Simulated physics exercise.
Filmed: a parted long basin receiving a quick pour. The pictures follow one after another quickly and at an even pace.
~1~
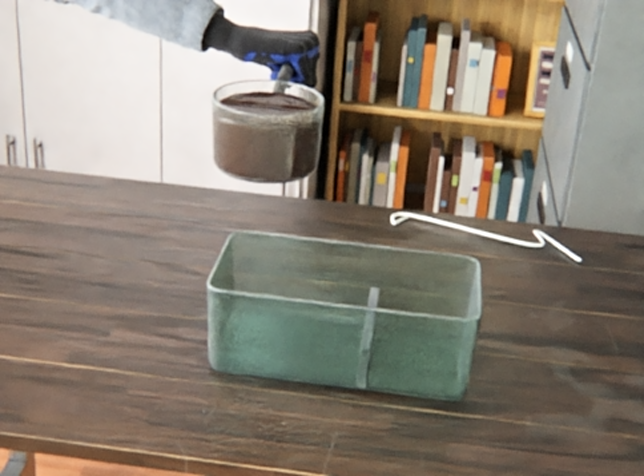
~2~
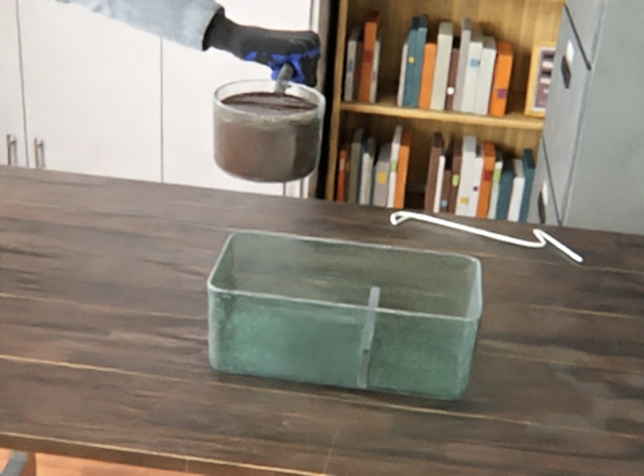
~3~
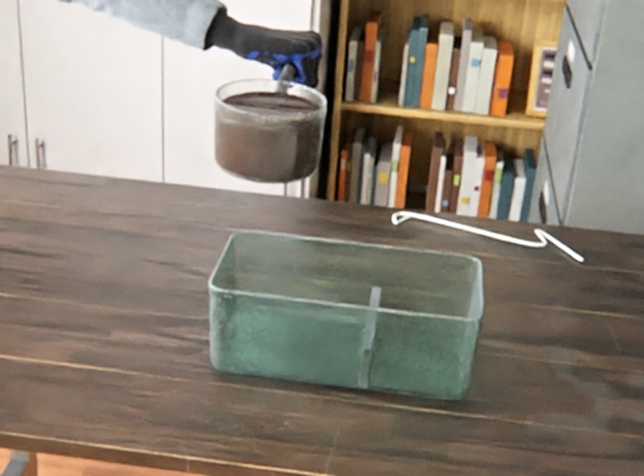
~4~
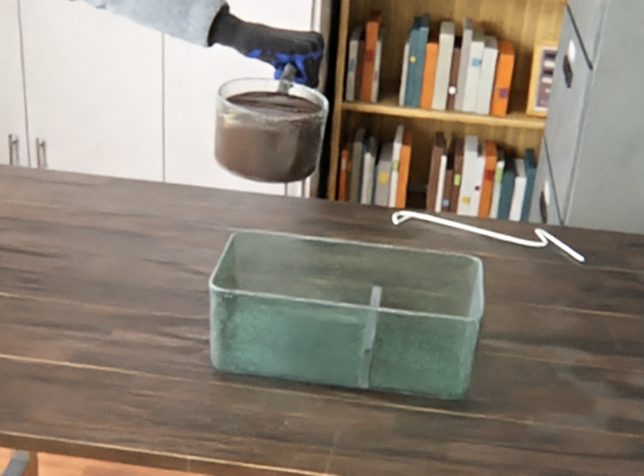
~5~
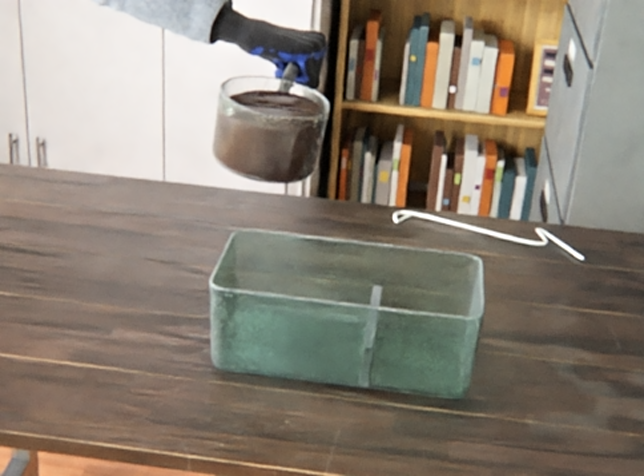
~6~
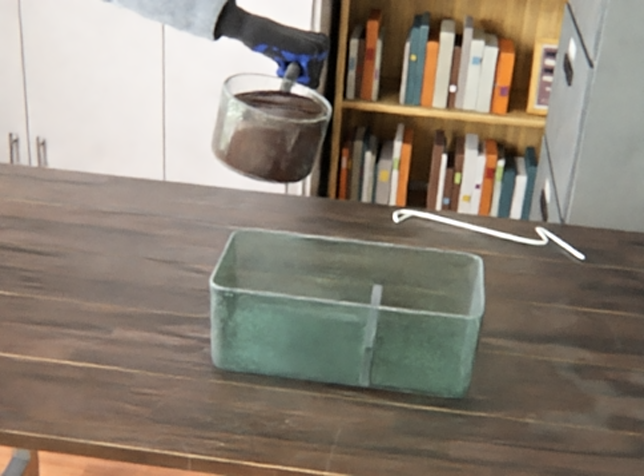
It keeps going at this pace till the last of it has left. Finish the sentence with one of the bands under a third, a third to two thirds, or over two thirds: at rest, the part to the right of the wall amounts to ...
At rest, the part to the right of the wall amounts to a third to two thirds.
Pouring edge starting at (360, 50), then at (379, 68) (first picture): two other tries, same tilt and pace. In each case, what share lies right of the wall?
About 90 % the first time, about 85 % the second.
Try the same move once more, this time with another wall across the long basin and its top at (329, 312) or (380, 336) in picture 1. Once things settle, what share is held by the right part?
First try close to 95 percent, second try close to 40 percent.
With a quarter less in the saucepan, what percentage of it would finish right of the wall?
35 per cent or so.
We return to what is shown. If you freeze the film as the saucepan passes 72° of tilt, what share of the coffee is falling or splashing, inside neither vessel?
About 30 %.
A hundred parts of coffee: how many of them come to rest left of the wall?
45 % or thereabouts.
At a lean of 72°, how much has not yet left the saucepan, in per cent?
It still holds around 60 per cent there.
A moment on, the saucepan is tipped part way and 61 per cent is still to pour, 3 is left of the wall and 4 right of it.
Next, the saucepan is tipped right over and 11 per cent is still to pour, 23 is left of the wall and 50 right of it.
Then the saucepan is tipped right over and 0 per cent is still to pour, 46 is left of the wall and 51 right of it.
Later the saucepan is tipped right over and 0 per cent is still to pour, 47 is left of the wall and 52 right of it.
In the end 47 per cent lies left of the wall, 52 right of it and 1 outside.
